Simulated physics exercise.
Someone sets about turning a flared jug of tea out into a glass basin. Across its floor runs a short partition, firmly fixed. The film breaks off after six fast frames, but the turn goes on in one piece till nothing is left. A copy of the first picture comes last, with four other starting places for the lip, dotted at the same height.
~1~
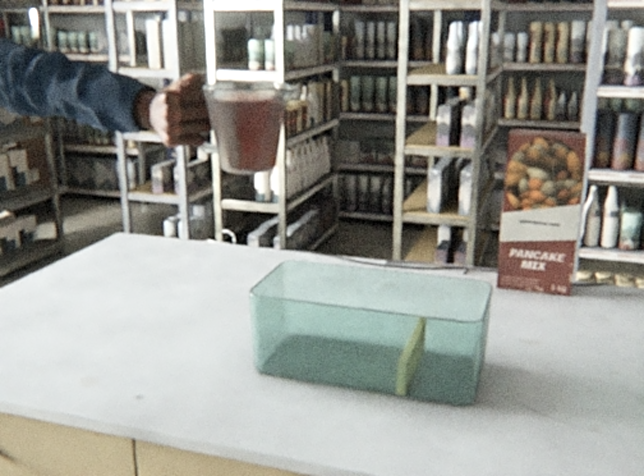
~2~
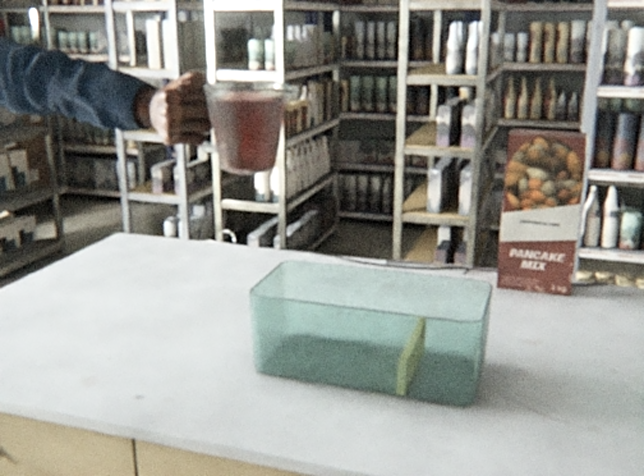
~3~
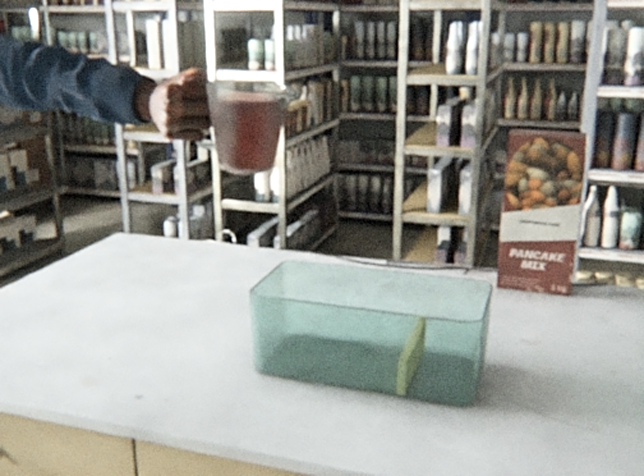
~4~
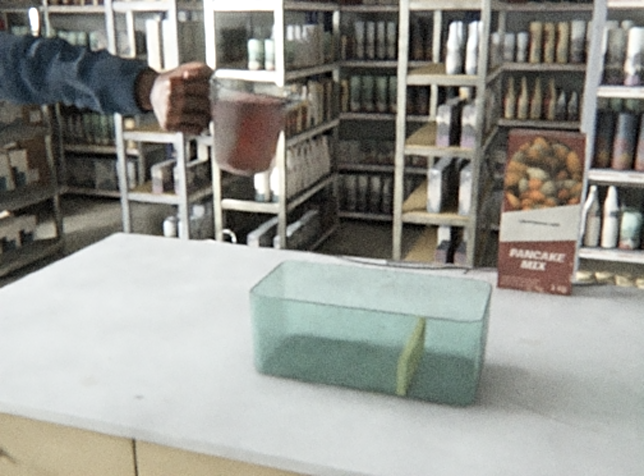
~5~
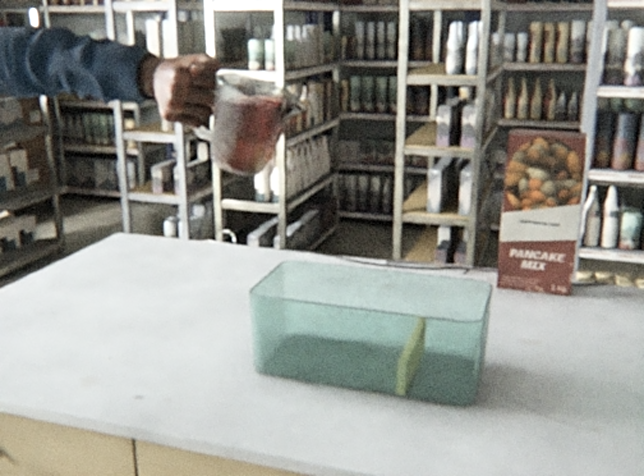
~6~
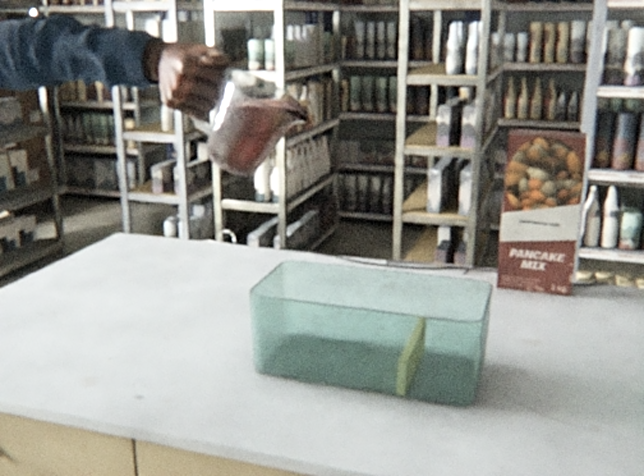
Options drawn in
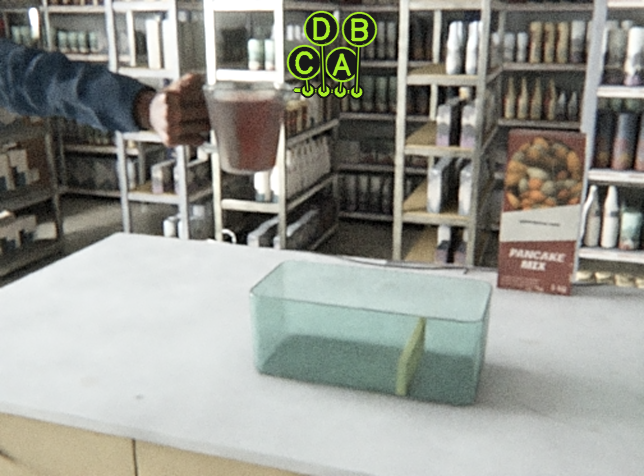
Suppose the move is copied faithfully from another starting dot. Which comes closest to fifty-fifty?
Place B does it best.
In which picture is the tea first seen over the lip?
In picture 6.
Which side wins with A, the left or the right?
More ends on the left.
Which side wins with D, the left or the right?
The left side.
On the marked copy, A at (340, 91); B at (356, 92); C at (307, 90); D at (323, 91).
With A, about 81 % ends left of the wall and 14 % right of it; 5 % is lost outside.
With B, about 52 % ends left of the wall and 46 % right of it.
With C, about 93 % ends left of the wall and 5 % right of it; 3 % is lost outside.
With D, about 91 % ends left of the wall and 5 % right of it; 4 % is lost outside.
